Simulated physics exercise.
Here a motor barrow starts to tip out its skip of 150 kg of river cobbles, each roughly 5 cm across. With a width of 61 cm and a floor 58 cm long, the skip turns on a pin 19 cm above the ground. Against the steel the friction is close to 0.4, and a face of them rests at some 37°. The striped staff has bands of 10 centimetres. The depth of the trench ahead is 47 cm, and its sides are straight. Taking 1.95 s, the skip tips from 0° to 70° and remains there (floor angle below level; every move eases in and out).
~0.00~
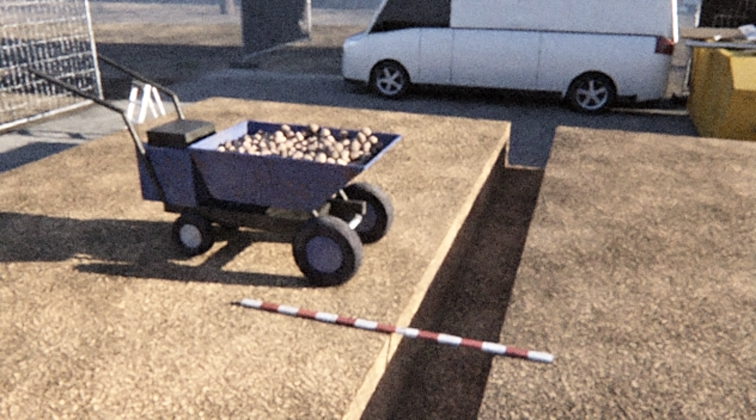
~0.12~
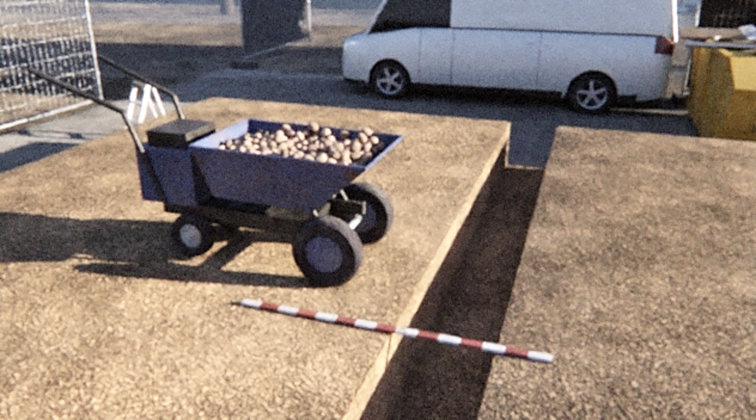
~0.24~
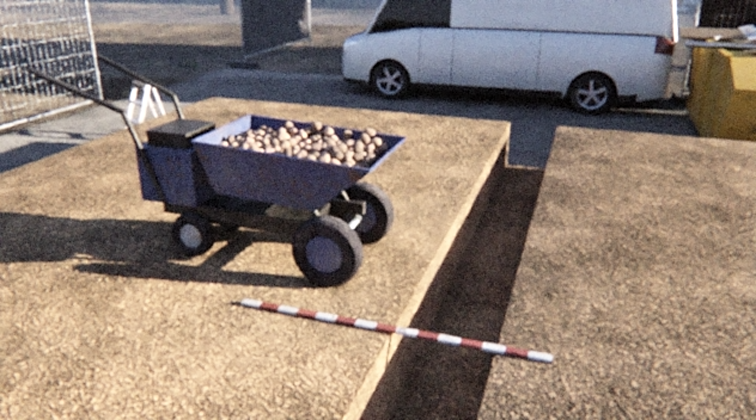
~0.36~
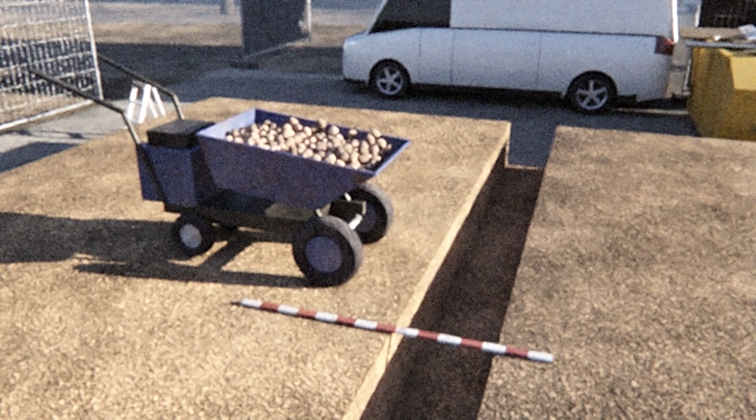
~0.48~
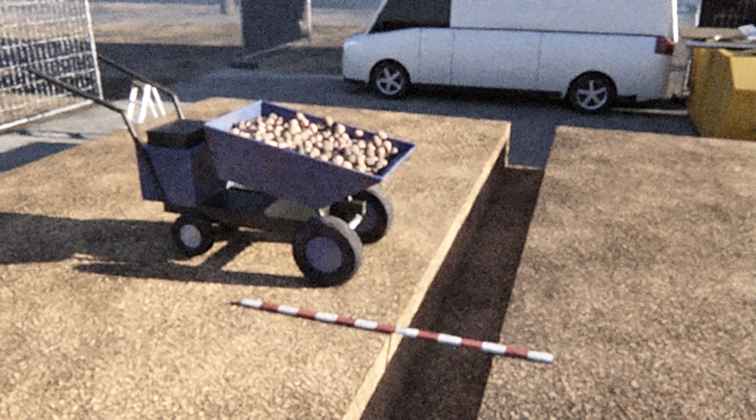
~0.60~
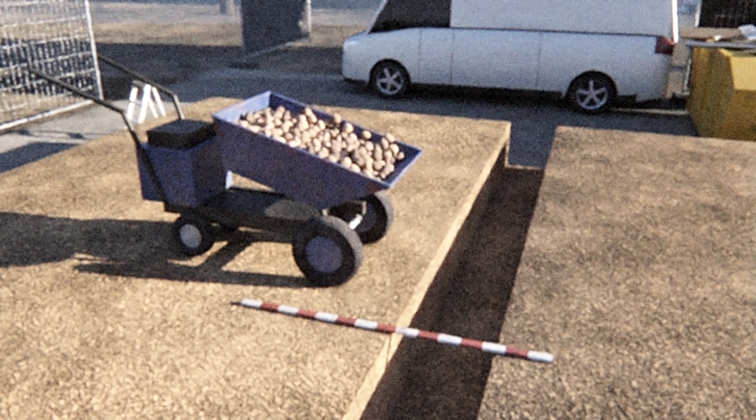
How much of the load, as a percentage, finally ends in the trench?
I would put it at about 100 per cent.
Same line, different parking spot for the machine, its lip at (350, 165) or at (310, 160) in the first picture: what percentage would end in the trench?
It comes to about 100 and 75 in a hundred.
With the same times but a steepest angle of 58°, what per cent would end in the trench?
Trench share: Approx. 100%.
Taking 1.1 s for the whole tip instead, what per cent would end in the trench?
Close to 100 per cent then.
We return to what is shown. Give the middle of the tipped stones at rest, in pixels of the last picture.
Somewhere near pixel (474, 346).
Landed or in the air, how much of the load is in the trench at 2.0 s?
75 per cent or so by then.
After 1.5 s the floor is at 59°; 96 % in the skip, 4 % in the trench; the foremost stones are at (467, 246).
After 2.0 s the floor is at 70°; 25 % in the skip, 75 % in the trench; the foremost stones are at (504, 328).
After 2.4 s the floor is at 70°; 4 % in the skip, 96 % in the trench; the foremost stones are at (504, 336).
After 4.3 s the floor is at 70°; 0 % in the skip, 100 % in the trench; the foremost stones are at (505, 335).
